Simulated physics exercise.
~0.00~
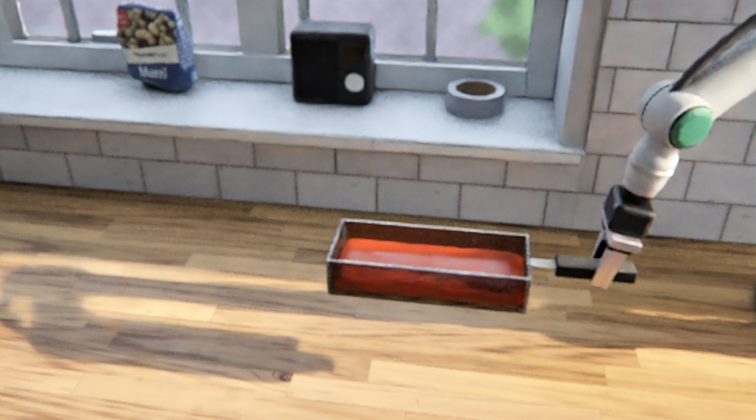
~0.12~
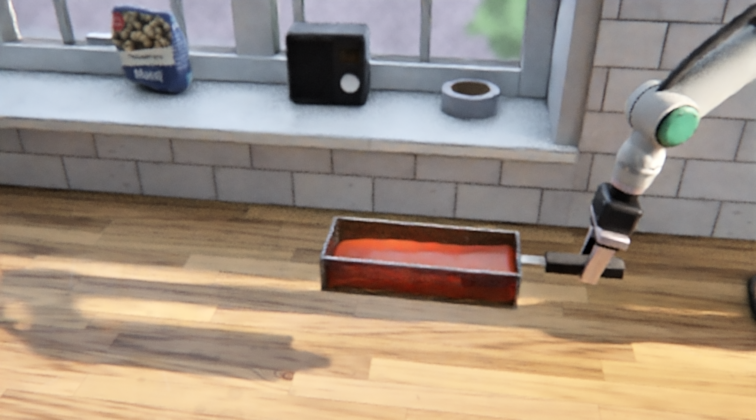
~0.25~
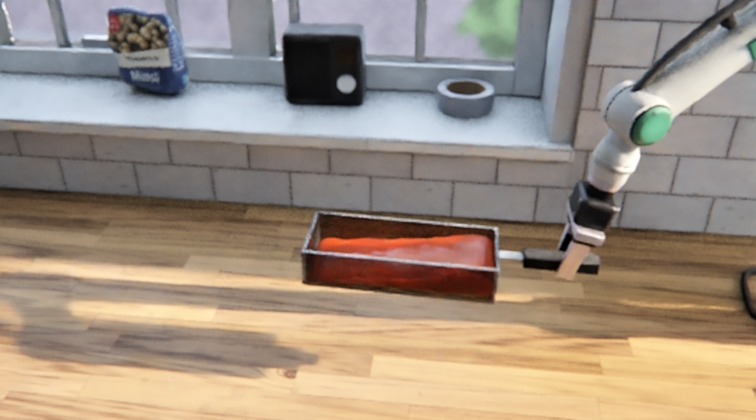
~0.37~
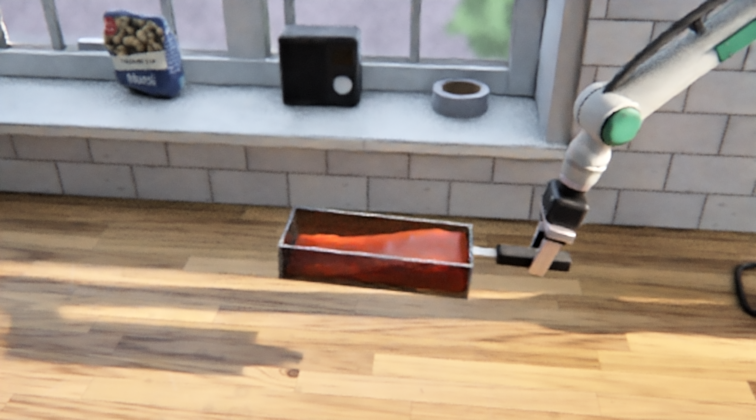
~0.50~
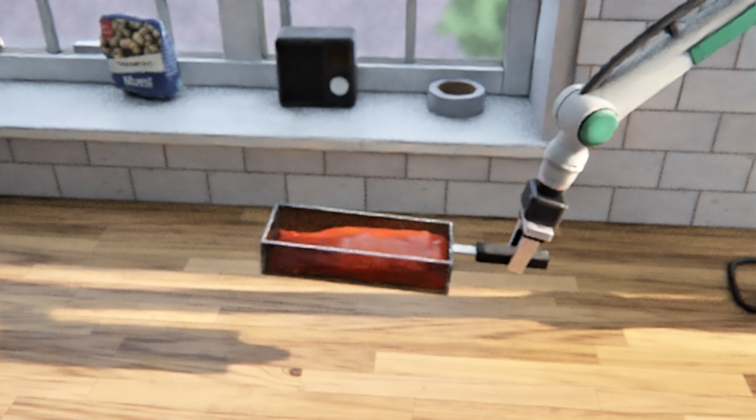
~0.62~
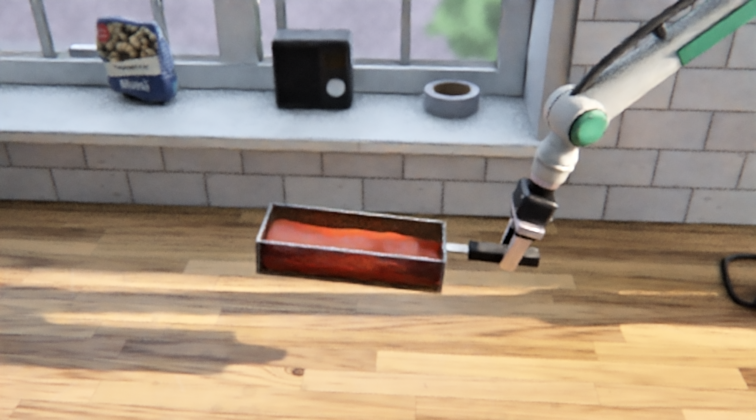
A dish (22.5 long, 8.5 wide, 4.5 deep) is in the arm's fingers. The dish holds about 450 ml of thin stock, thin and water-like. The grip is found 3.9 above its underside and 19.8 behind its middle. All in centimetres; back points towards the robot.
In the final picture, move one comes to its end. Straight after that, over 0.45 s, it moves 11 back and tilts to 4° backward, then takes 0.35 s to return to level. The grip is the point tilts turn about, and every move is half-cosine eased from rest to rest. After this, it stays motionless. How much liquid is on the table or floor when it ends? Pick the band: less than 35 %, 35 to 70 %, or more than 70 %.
Less than 35 %.
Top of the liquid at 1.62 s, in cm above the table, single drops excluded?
21 cm.
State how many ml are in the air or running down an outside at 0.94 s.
Close to 10 ml of it.
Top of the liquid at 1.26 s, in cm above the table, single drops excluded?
Stray drops aside, I'd put it at close to 24 cm.
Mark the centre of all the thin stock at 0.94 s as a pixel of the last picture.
Estimated centre sits near (397, 254).
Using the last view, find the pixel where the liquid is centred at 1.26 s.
Somewhere close to (496, 258), I'd say.
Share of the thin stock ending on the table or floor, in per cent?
It comes to about 25 percent.
After 0.94 s, tilted 4° backward, liquid up to 21 above the table; 440 ml in the dish, 10 ml in the air or running down outside.
After 1.26 s, tilted 2° backward, liquid up to 27 above the table; 355 ml in the dish, 10 ml on the table or floor, 85 ml in the air or running down outside.
After 1.62 s, level, liquid up to 22 above the table; 345 ml in the dish, 105 ml on the table or floor.
After 2.42 s, level, liquid up to 17 above the table; 345 ml in the dish, 105 ml on the table or floor.
In the end, 345 ml in the dish, 105 ml on the table or floor. That is 23 % on the table or floor.
